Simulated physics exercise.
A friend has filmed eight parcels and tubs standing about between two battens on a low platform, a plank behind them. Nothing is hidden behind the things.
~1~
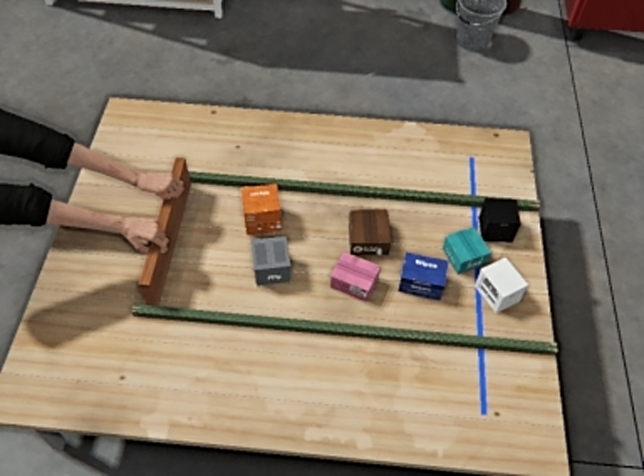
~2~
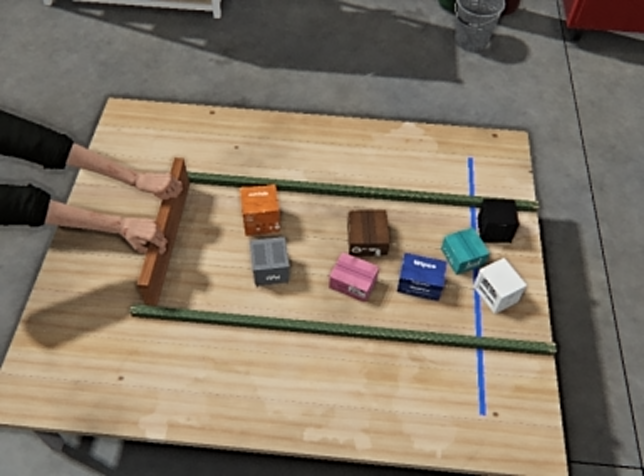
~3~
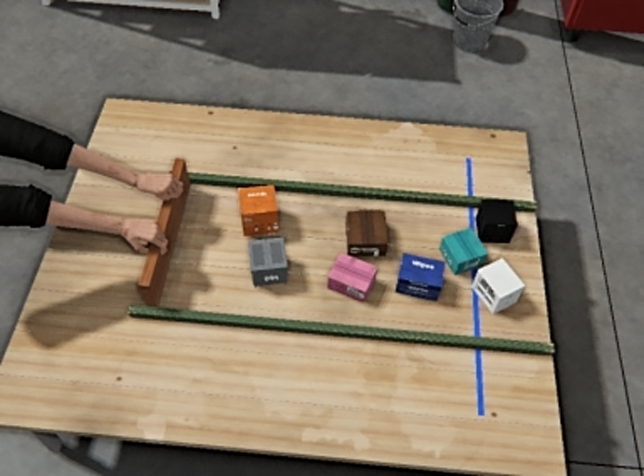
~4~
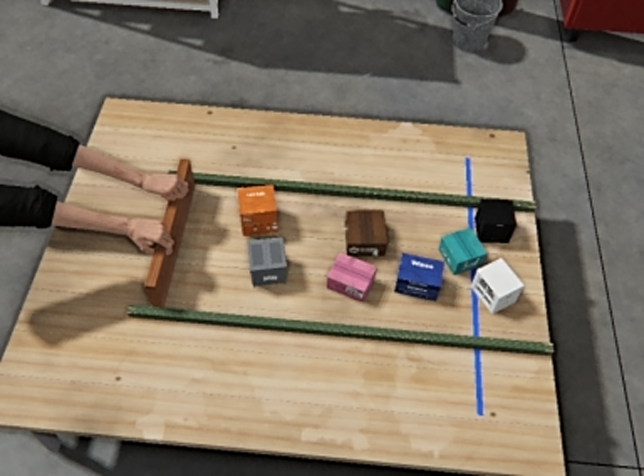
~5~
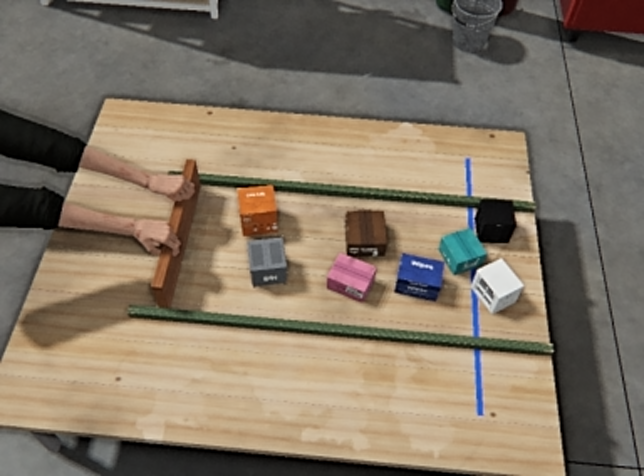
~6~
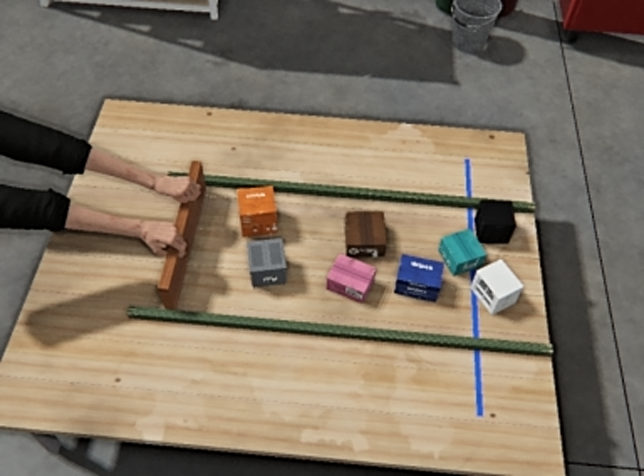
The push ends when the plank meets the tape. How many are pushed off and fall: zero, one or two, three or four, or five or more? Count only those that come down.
As it turns out, the number that fall off is three or four.
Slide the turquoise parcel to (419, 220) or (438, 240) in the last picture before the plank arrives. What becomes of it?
In turn it holds on; comes down.
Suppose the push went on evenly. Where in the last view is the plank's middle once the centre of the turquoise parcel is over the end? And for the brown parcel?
At (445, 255) for the turquoise parcel; at (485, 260) for the brown parcel.
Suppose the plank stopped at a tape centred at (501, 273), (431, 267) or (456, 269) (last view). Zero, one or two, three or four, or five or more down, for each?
One after another: At least five; either one or two; three or four.
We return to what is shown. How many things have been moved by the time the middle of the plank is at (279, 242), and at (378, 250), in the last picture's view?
The counts are 2 and 7.
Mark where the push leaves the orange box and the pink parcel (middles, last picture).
Near (493, 235) and (532, 289).
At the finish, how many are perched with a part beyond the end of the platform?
Overhanging: 3.
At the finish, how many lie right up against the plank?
It touches 2.
Soon after, none off yet; black crate at rest near (495, 222); white crate at rest near (496, 287); turquoise parcel at rest near (462, 252).
After that, none off yet; black crate at rest near (495, 222); white crate at rest near (496, 287); turquoise parcel displaced a little near (468, 251).
And then, none off yet; black crate displaced a little near (507, 220); white crate displaced well along near (558, 298); turquoise parcel displaced about its own width near (513, 254).
In the end, the number that fall off is three or four; gone, blue box, turquoise parcel and white crate.
